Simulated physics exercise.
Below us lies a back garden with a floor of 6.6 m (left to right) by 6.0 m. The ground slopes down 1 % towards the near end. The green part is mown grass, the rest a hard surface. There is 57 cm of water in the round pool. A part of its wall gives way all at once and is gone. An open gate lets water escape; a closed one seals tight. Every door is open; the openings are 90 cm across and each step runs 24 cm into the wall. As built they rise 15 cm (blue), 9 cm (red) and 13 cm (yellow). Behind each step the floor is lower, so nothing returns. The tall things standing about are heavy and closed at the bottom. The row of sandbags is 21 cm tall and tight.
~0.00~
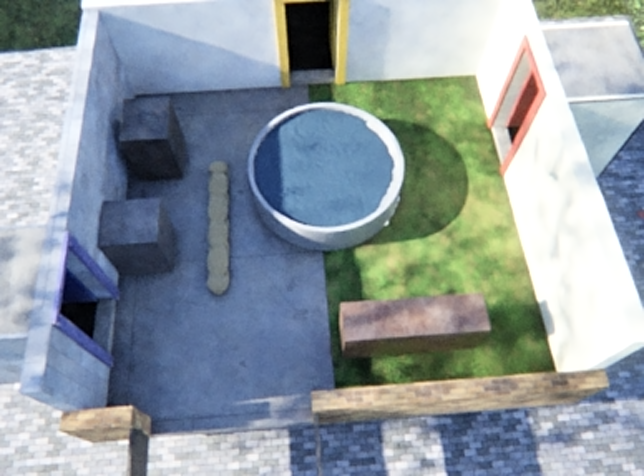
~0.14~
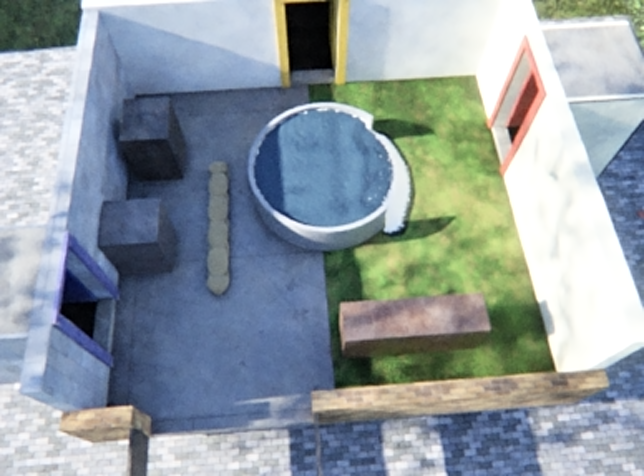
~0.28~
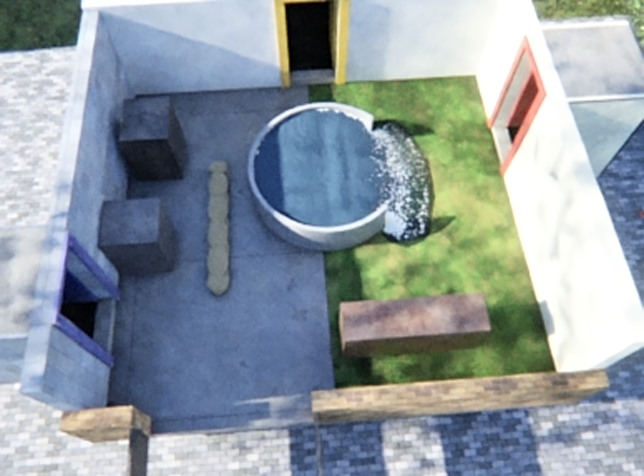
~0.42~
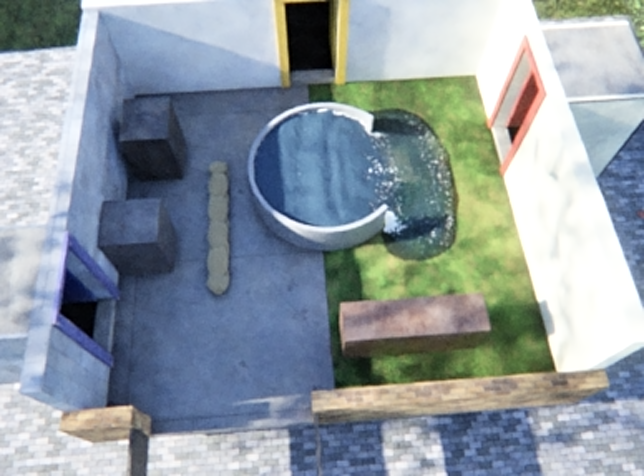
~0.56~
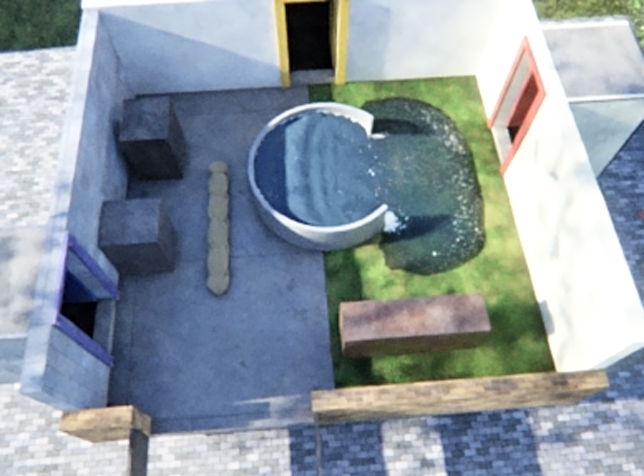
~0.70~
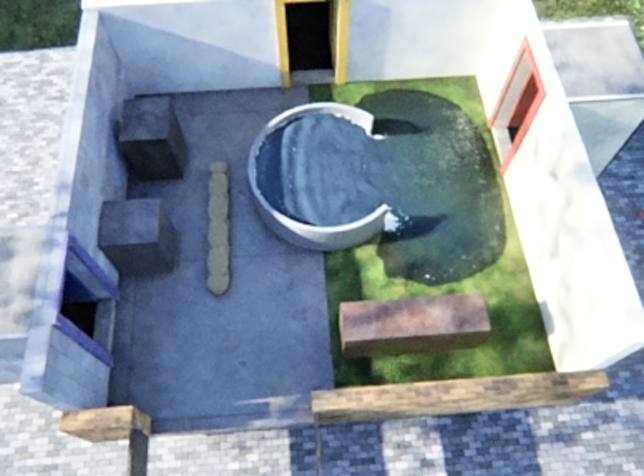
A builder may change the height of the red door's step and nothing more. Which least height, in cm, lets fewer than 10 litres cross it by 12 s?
It would have to be roughly 26 cm high.
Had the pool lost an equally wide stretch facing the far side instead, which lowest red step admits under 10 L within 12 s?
Then roughly 9.5 cm.
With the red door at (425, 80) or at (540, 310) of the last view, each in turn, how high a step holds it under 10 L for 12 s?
Roughly 18 and 15 cm.
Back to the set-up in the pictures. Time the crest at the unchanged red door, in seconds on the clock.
Around 2.0 s.
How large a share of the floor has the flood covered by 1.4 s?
About 30 per cent.
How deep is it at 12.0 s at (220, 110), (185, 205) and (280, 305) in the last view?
Roughly 5, 5 and 6 cm, in turn.
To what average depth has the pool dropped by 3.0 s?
Roughly 19 cm on average.
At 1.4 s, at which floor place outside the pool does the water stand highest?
Near (501, 186).
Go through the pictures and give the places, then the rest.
The first picture shows still water, 57 cm deep, in the round pool at (326, 166); the red door at (514, 112) is dry.
In the second picture, the front is at (404, 223), 0.3 m from the gap at (395, 173); 0.5 m2 of floor is wet, 57 cm left at the back.
In the third picture, the front is at (426, 228), 0.7 m from the gap at (395, 175); 1.4 m2 of floor is wet, 57 cm left at the back.
In the fourth picture, the front is at (450, 239), 1.1 m from the gap at (395, 176); 2.9 m2 of floor is wet, 57 cm left at the back.
In the fifth picture, the gap is at (395, 176), the front 1.6 m out at (477, 247); the back of the round pool holds 56 cm.
In the sixth picture, the front is at (497, 253), 1.9 m from the gap at (395, 177); 6.6 m2 of floor is wet, 52 cm left at the back; 0.2 m in a straight line remain to the red door at (514, 112).
After 1.4 s water covers 30 % of the floor, deepest (32 cm) near (501, 186); 25 cm at the red door, 11 litres in over its 9 cm step.
After 3.0 s water covers 35 % of the floor, deepest (26 cm) near (503, 376); 22 cm at the red door, 163 litres in over its 9 cm step.
After 12.0 s water covers 95 % of the floor, deepest (10 cm) near (106, 420); 6 cm at the red door, 237 litres in over its 9 cm step.
At the red door as built, the water arrived by 0.8 s and peaked near 28 cm at 2.0 s.
Run again over the same 12 s with other heights there, 18 litres in over 24 cm, 4 litres over 28 cm. The limit of 10 litres is kept from about 26 cm up.
